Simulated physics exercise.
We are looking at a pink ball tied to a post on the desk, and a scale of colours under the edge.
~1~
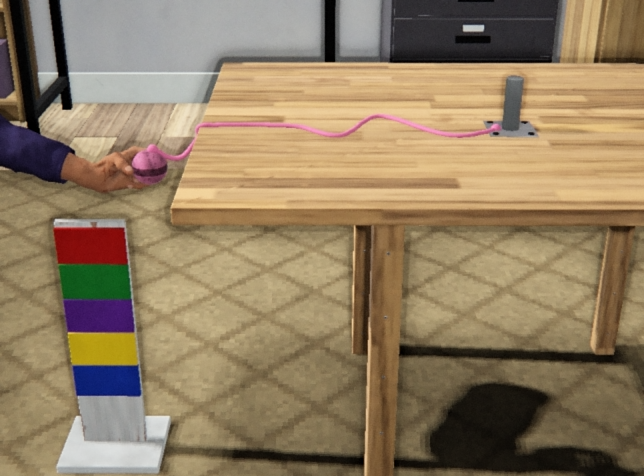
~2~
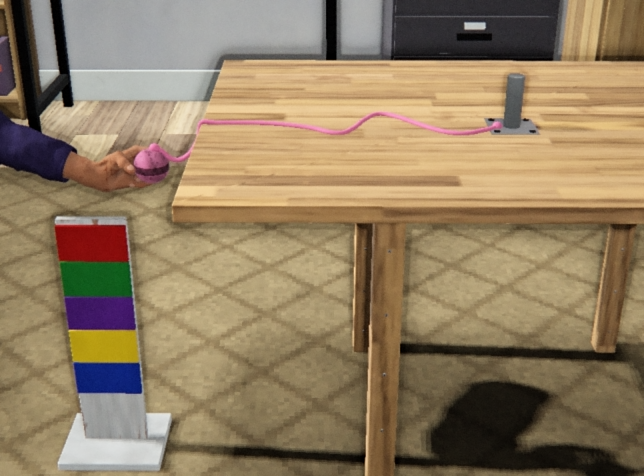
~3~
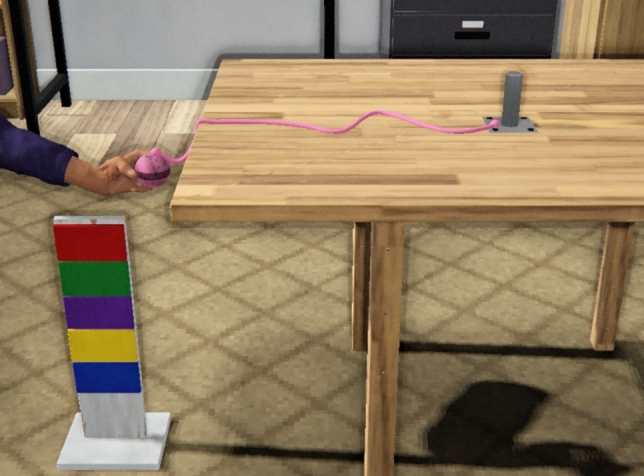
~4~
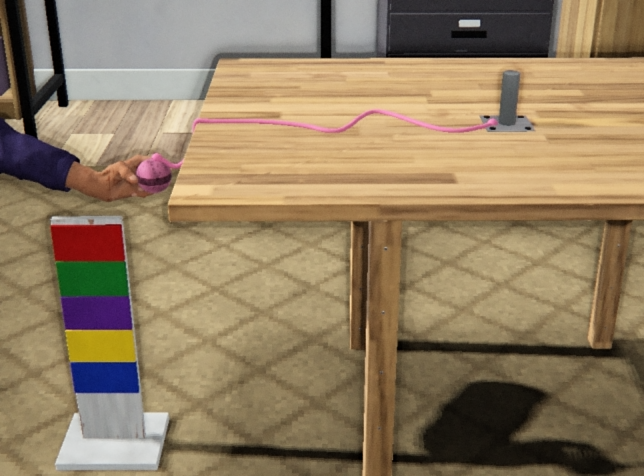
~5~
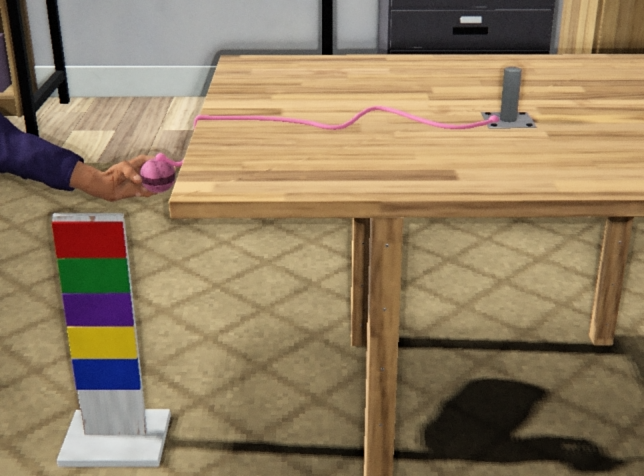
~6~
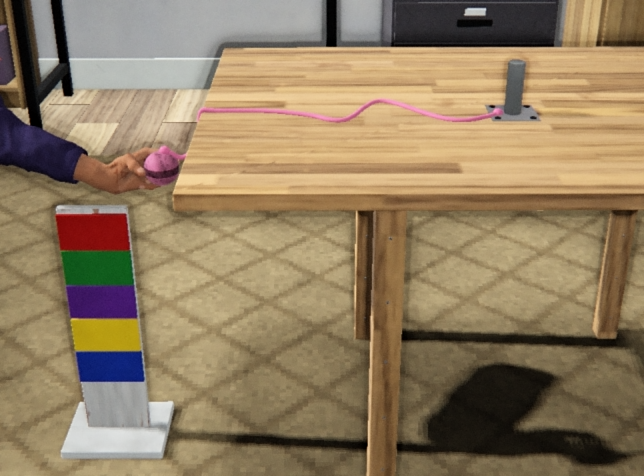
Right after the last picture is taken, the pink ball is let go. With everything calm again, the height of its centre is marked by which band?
By the green band.
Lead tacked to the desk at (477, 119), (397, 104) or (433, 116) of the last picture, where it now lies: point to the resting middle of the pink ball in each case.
Estimated spots in sequence: (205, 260), (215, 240), (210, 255).
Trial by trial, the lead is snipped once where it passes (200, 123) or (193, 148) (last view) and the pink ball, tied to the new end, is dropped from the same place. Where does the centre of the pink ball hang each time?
(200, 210) and (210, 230).
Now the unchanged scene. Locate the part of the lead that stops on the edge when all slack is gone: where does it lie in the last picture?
Go for the one at (269, 112).
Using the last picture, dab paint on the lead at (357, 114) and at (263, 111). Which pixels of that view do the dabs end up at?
(304, 113) and (200, 124), roughly.
Early on, ball near (242, 253); level with green.
Midway, ball near (208, 263); level with green.
Finally, ball near (206, 262); level with green. Its middle rests at the green band.
